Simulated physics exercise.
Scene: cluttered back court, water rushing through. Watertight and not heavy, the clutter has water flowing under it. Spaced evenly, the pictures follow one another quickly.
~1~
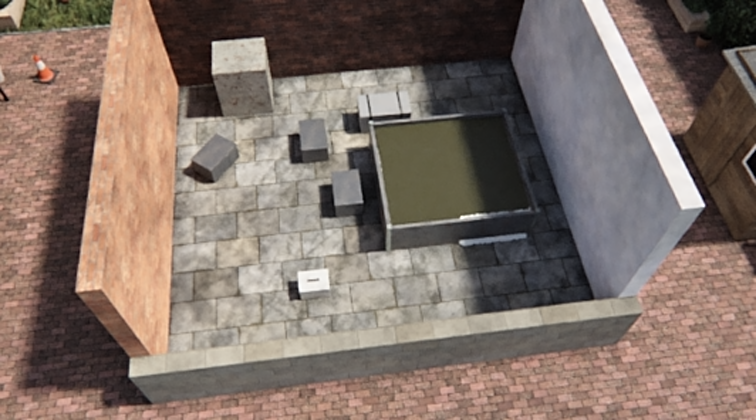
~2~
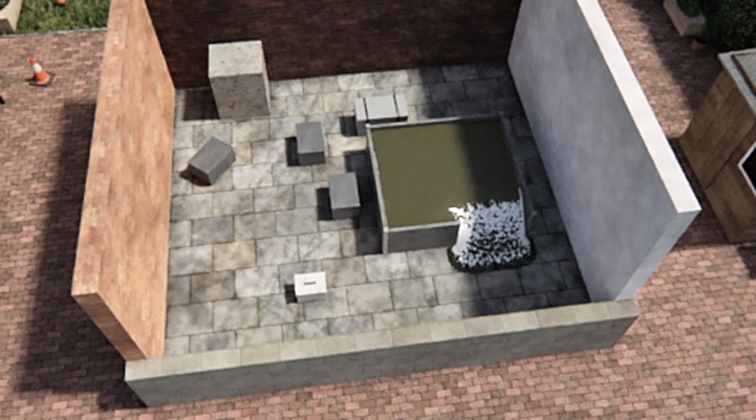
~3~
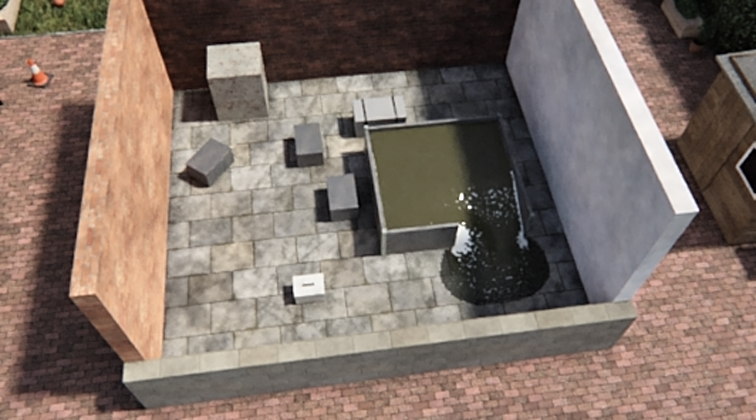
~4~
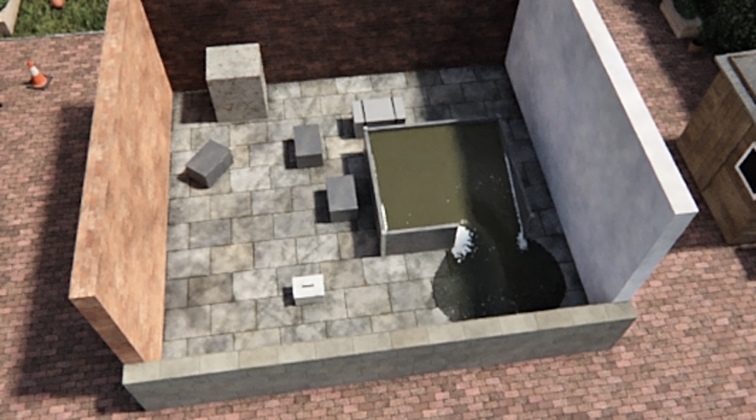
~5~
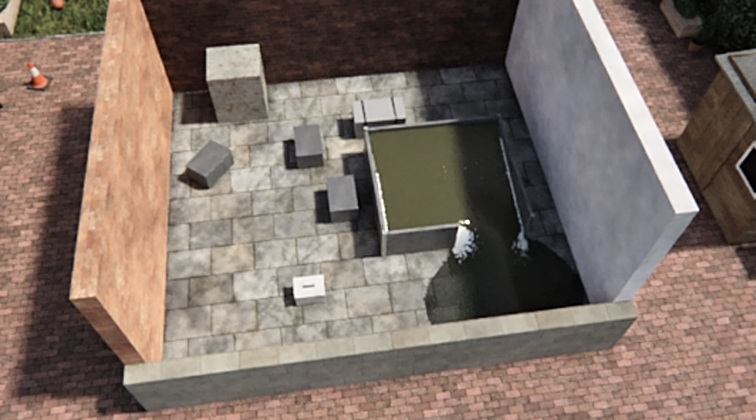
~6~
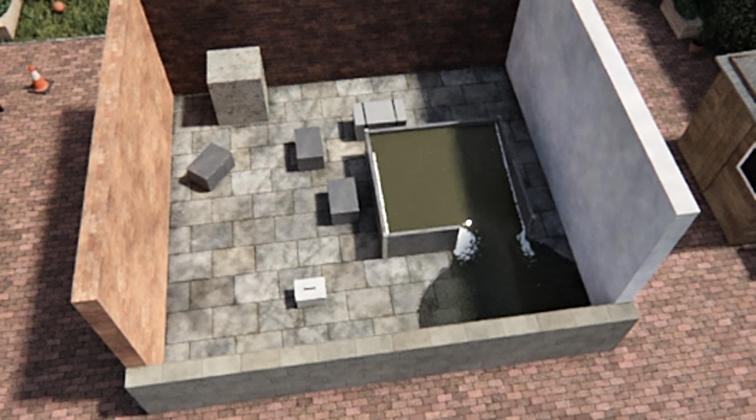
To begin with, a walled paved court holds grey blocks, a small white box and a raised tank of murky water. Water then bursts from the tank's near right side in white froth and spreads as a dark pool to the front and right walls, while the blocks and box stay put.
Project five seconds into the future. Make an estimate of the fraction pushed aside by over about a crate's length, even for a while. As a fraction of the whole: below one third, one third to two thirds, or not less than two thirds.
The fraction is below one third.
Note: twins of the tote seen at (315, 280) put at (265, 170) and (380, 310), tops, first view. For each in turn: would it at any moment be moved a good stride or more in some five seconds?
Result by item: Stays where it is / gets dislodged.
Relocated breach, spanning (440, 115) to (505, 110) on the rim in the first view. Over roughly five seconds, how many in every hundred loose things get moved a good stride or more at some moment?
20 per cent or thereabouts.
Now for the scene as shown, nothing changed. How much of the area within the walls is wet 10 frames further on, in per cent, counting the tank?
Roughly 35 %.
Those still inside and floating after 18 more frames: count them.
I get 0.
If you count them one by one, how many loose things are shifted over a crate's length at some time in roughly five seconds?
That works out to 1.
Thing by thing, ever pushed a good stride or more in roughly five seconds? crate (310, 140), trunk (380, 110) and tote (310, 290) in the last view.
One by one: Remained nearby; remained nearby; cleared the mark.
A moment on, 0 of 5 are well off their spots; 0 afloat.
Next, 0 of 5 are well off their spots; 0 afloat.
Later, 1 of 5 are well off their spots; 0 afloat.
In the end, 1 of 5 are well off their spots, and 1 have been at some point; 1 afloat.
